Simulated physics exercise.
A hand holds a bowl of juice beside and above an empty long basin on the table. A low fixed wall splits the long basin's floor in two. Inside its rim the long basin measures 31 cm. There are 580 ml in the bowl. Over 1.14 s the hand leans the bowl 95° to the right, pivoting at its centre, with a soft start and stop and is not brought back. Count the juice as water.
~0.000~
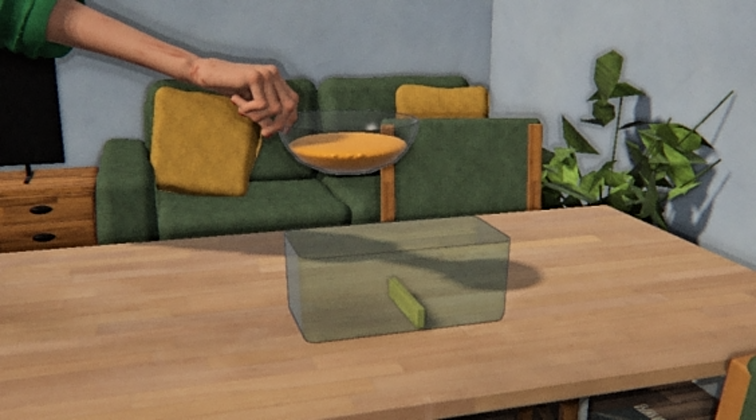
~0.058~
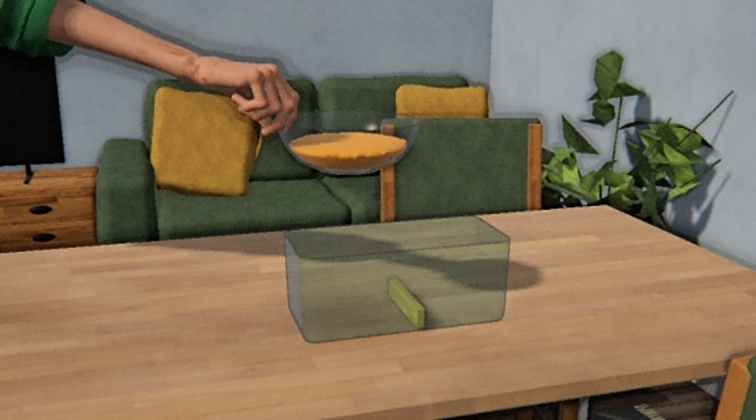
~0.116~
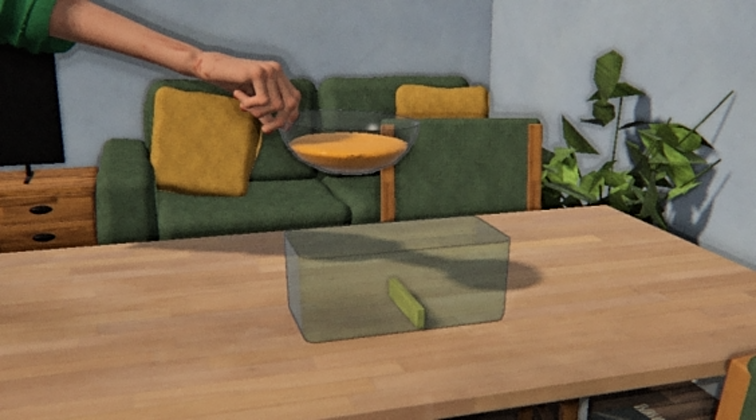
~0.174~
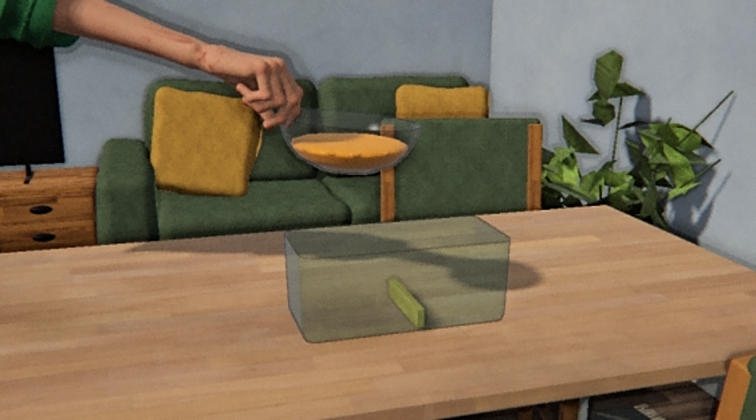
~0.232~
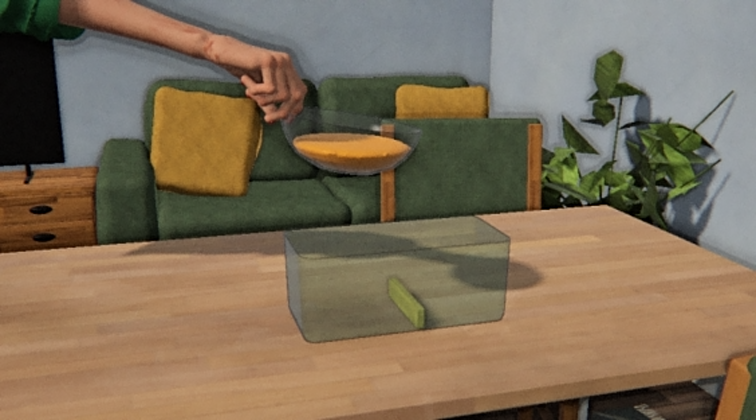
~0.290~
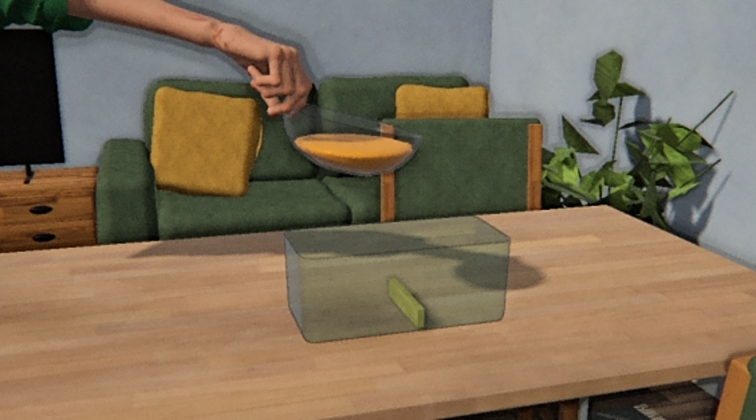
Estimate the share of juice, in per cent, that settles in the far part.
Roughly 83 per cent is past the wall.
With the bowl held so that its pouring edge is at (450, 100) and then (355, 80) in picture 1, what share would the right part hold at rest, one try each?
First 65, then 25 per cent.
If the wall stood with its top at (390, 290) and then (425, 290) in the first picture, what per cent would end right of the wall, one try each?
In turn about 90 and 65 per cent.
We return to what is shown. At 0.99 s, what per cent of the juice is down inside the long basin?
Some 92 per cent.
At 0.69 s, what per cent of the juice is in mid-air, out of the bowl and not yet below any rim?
Some 38 per cent.
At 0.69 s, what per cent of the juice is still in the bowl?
About 40 per cent.
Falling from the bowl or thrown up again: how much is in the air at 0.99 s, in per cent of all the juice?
About 6 per cent.
Then, 0.69 s in, the tilt is 64° and 40 per cent is still to pour, 0 is left of the wall and 22 right of it.
Then, 0.99 s in, the tilt is 91° and 2 per cent is still to pour, 12 is left of the wall and 80 right of it.
Then, 1.30 s in, the tilt is 95° and 0 per cent is still to pour, 14 is left of the wall and 85 right of it.
Then, 1.64 s in, the tilt is 95° and 0 per cent is still to pour, 17 is left of the wall and 83 right of it.
Finally, 17 per cent lies left of the wall, 83 right of it and 1 outside.
